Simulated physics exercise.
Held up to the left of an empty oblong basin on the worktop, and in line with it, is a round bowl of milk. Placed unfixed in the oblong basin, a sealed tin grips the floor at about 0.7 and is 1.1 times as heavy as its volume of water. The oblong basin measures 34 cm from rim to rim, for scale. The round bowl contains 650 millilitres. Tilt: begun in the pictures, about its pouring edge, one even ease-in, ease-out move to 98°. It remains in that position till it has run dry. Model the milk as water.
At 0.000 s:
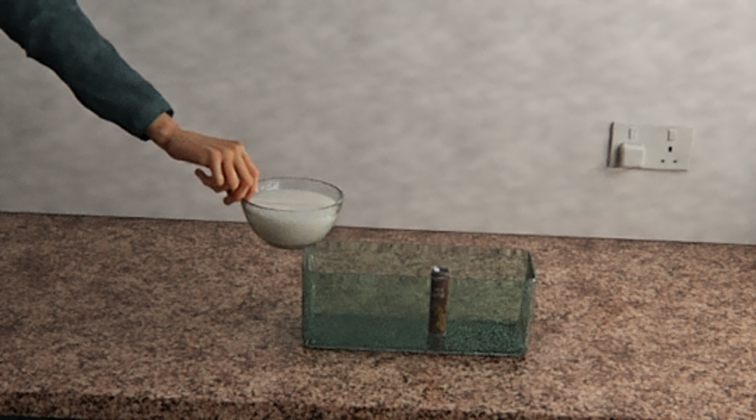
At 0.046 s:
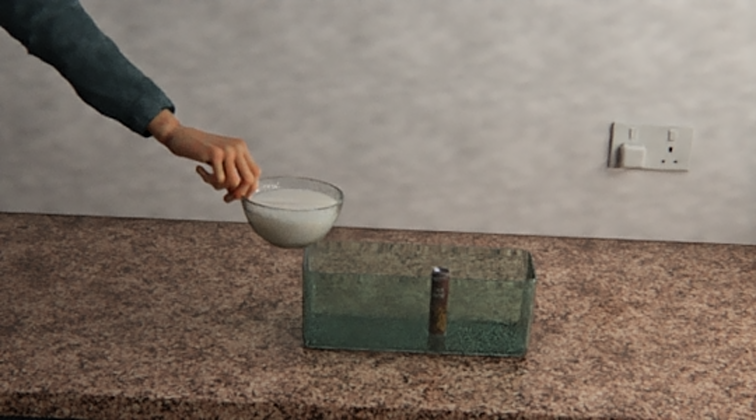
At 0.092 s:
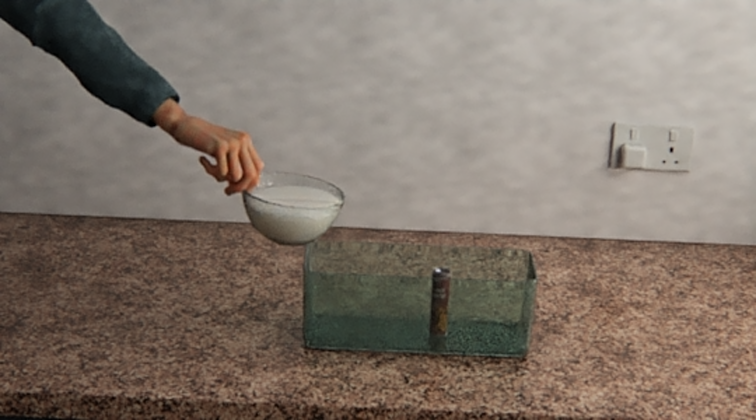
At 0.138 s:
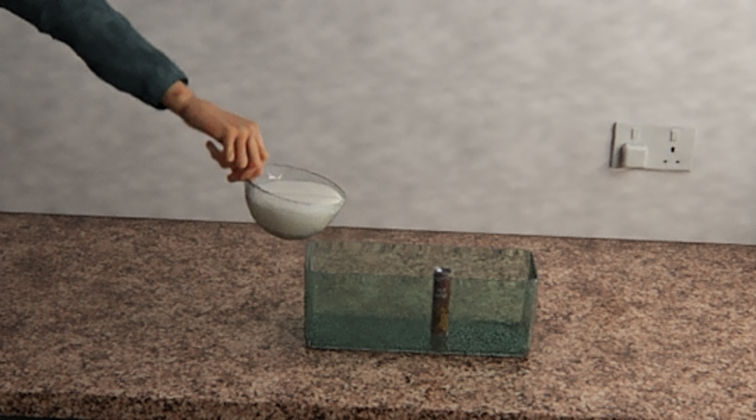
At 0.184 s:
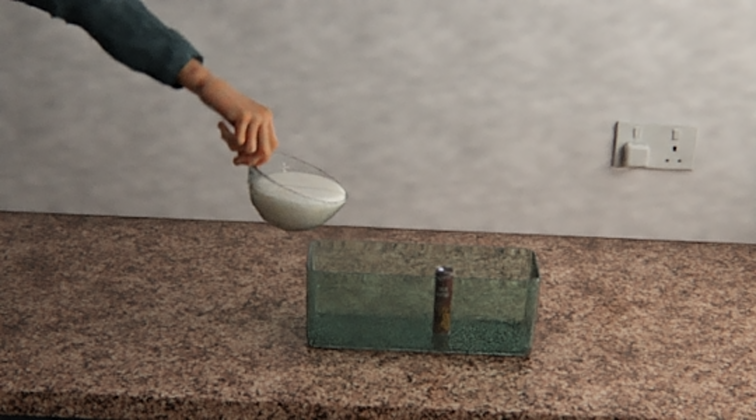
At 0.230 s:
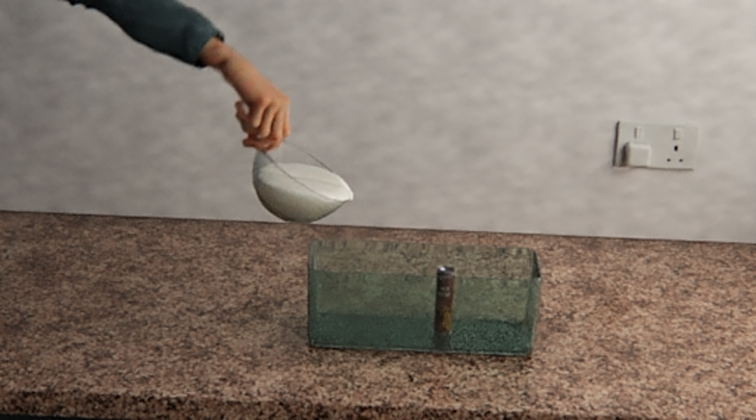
To begin with, a hand holds a round glass bowl of milk almost level, above and to the left of an oblong glass basin with a small upright cylinder. The hand then rises and moves right, tilting the bowl clockwise, slowly then faster, until the milk reaches its right-hand lip.
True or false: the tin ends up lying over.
True.
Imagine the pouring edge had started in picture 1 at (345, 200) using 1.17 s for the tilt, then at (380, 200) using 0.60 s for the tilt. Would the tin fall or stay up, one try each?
Trial 1 - tin stays standing; trial 2 - tin stays standing.
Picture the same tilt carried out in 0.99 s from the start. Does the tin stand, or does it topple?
In that case the tin does not tip.
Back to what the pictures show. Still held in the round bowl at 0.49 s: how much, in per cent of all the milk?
30 %.
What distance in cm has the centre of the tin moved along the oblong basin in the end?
All told, the tin's centre has moved close to 3.0 cm.
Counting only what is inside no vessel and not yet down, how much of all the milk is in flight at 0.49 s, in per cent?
Around 54 in a hundred.
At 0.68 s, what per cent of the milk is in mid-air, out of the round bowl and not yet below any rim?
Something like 7 per cent is in the air then.
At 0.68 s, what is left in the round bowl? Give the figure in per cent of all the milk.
Near 0 percent, more or less.
By 0.49 s the tilt is 90° and 30 per cent is still to pour; the tin stands where it began.
By 0.68 s the tilt is 98° and 0 per cent is still to pour; the tin leans 7°.
By 0.88 s the tilt is 98° and 0 per cent is still to pour; the tin stands 4 cm from where it began.
By 1.10 s the tilt is 98° and 0 per cent is still to pour; the tin leans 41°.
At rest the tin lies on its side.
